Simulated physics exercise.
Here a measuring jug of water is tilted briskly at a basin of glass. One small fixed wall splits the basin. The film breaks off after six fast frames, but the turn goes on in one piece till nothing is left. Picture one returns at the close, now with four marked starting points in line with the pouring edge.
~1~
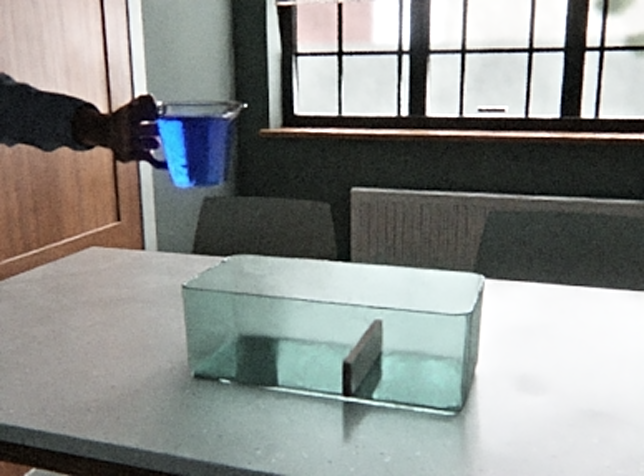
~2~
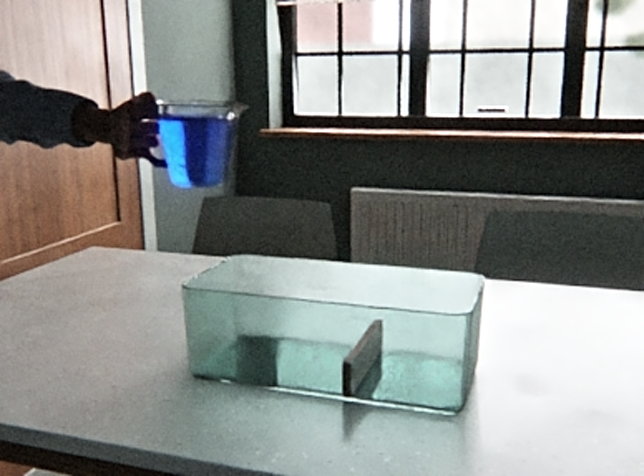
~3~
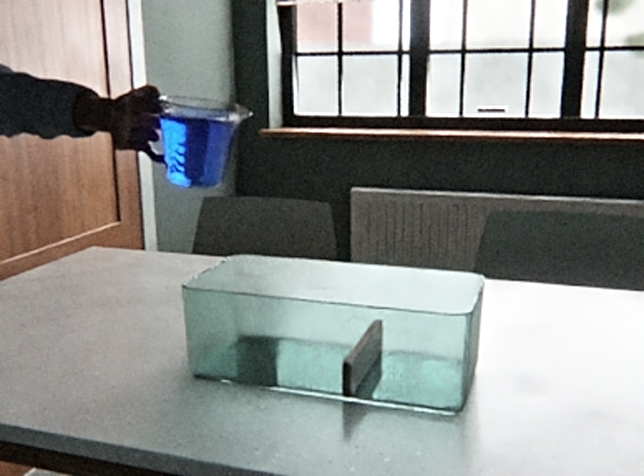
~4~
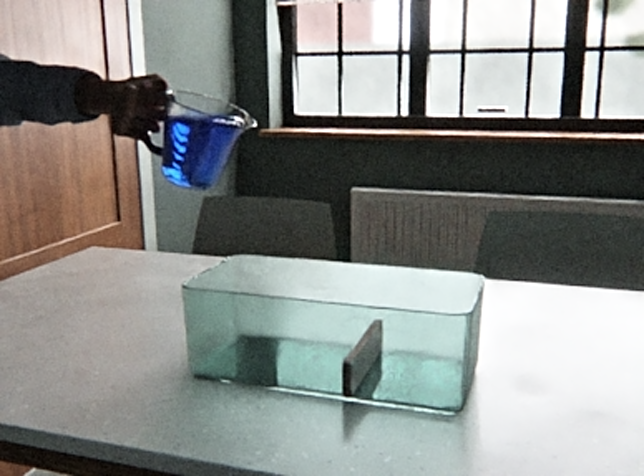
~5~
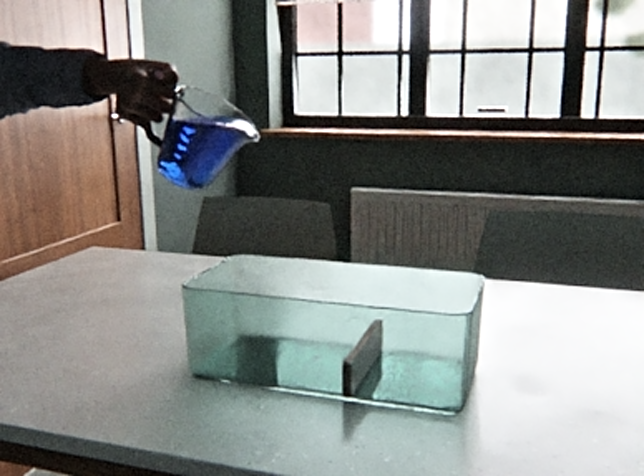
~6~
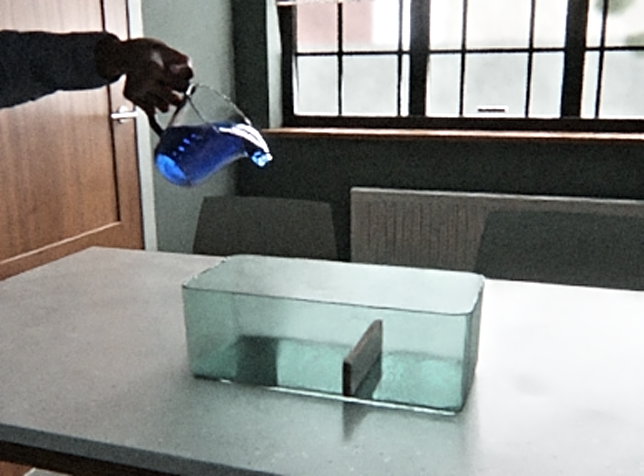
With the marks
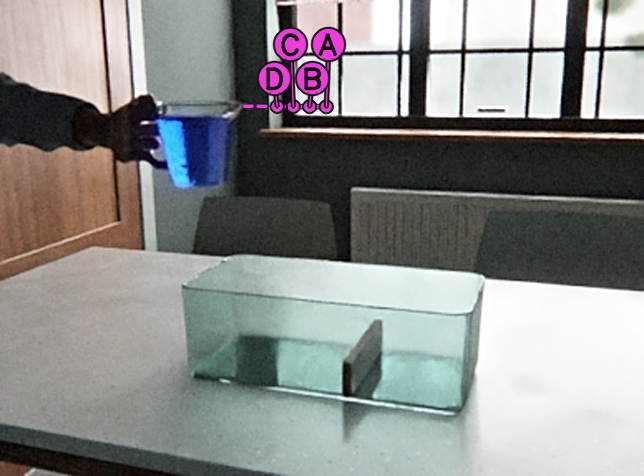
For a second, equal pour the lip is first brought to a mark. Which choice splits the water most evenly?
I would pick dot B.
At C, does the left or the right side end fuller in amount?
More ends on the left.
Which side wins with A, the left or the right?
The right side.
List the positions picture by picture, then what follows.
The first frame shows upright, lip at (244, 106); basin from (192, 373) to (465, 412); top of the wall at (364, 338); nothing has left yet.
The second frame shows tipped about 2°, lip at (245, 108); nothing has left yet.
The third frame shows tipped about 9°, lip at (249, 114); nothing has left yet.
The fourth frame shows tipped about 19°, lip at (253, 125); nothing has left yet.
The fifth frame shows tipped about 32°, lip at (256, 139); nothing has left yet.
The sixth frame shows tipped about 46°, lip at (256, 156); water is over the lip, down to (263, 161).
In magenta, A at (326, 106); B at (309, 106); C at (293, 106); D at (277, 106).
For dot A, about 12 % ends left of the wall and 86 % right of it; 3 % is lost outside.
For dot B, about 48 % ends left of the wall and 51 % right of it.
For dot C, about 84 % ends left of the wall and 13 % right of it; 3 % is lost outside.
For dot D, about 90 % ends left of the wall and 5 % right of it; 5 % is lost outside.
